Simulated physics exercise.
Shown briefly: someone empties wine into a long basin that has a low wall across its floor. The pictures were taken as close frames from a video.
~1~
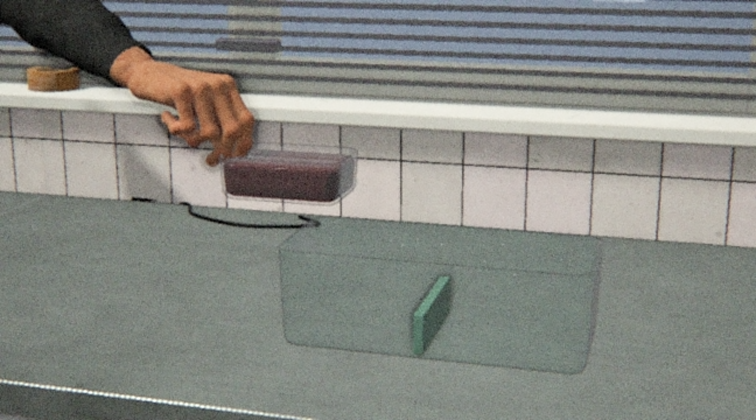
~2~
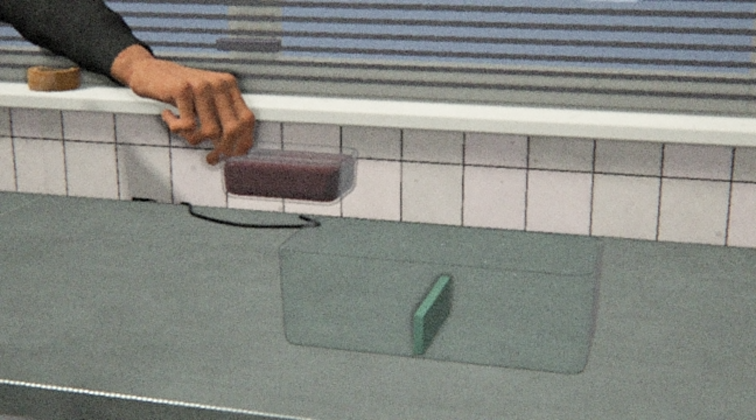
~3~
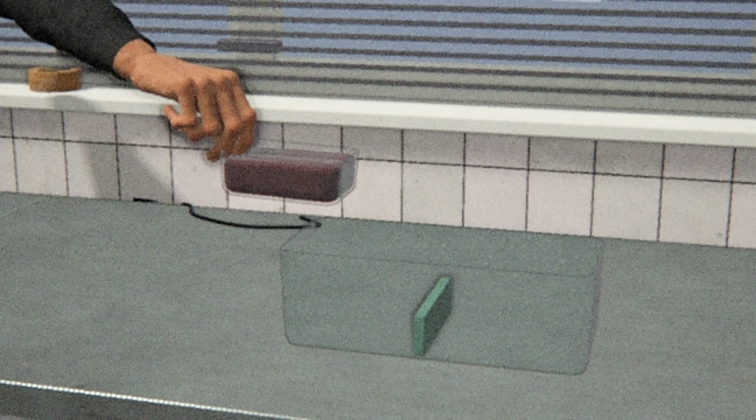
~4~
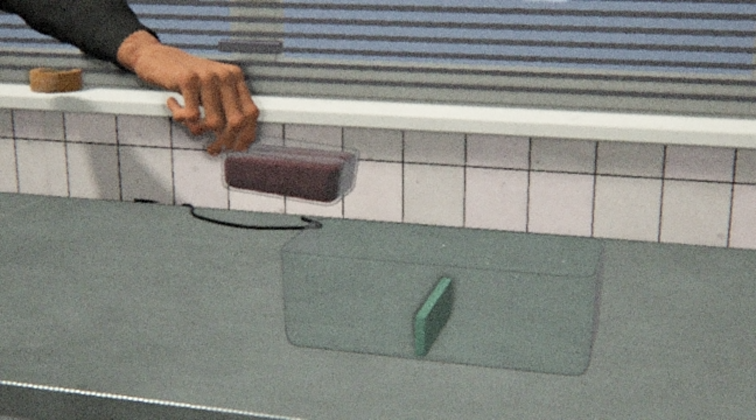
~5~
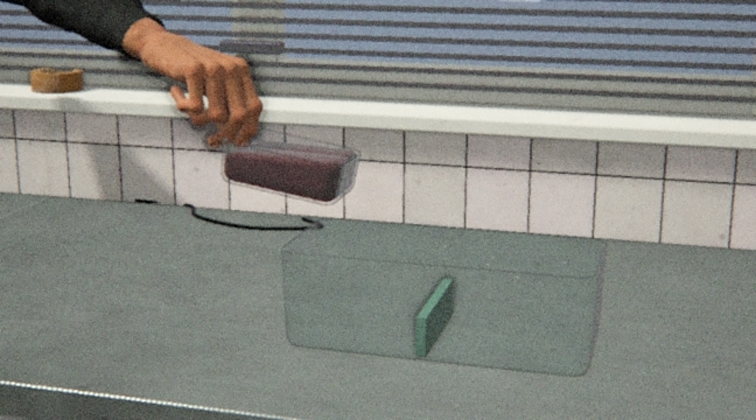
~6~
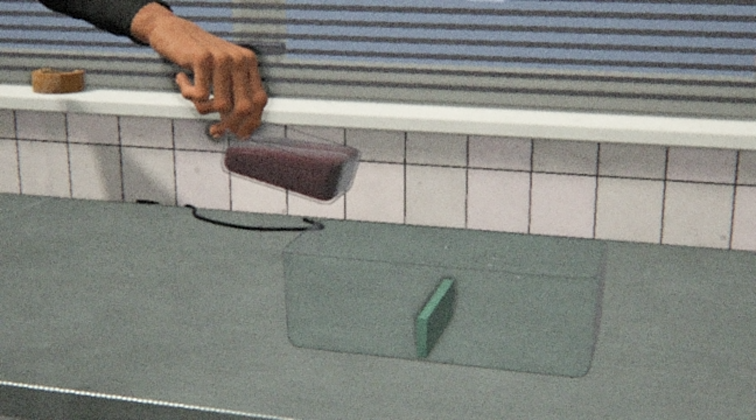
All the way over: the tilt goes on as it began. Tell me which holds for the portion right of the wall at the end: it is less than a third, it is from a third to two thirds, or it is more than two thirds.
It is from a third to two thirds.
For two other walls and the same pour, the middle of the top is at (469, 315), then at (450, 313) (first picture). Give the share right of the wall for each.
Result: 15 % first, 30 % second.
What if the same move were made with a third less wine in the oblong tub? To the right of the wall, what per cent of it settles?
My estimate is about 10 percent.
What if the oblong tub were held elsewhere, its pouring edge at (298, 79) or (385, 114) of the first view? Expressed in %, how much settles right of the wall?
The first start gives some 5 %, the second some 85 %.
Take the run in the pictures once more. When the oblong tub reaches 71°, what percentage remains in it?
20 per cent or so.
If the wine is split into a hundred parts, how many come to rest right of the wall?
Share: Roughly 50 %.
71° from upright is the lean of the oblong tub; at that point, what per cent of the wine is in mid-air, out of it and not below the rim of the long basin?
Near 45 parts in a hundred.
A moment on, the oblong tub is tipped part way and 20 per cent is still to pour, 30 is left of the wall and 6 right of it.
Next, the oblong tub is tipped right over and 2 per cent is still to pour, 45 is left of the wall and 47 right of it.
Then the oblong tub is tipped right over and 0 per cent is still to pour, 52 is left of the wall and 47 right of it.
Later the oblong tub is tipped right over and 0 per cent is still to pour, 52 is left of the wall and 48 right of it.
In the end 52 per cent lies left of the wall, 48 right of it and 1 outside.
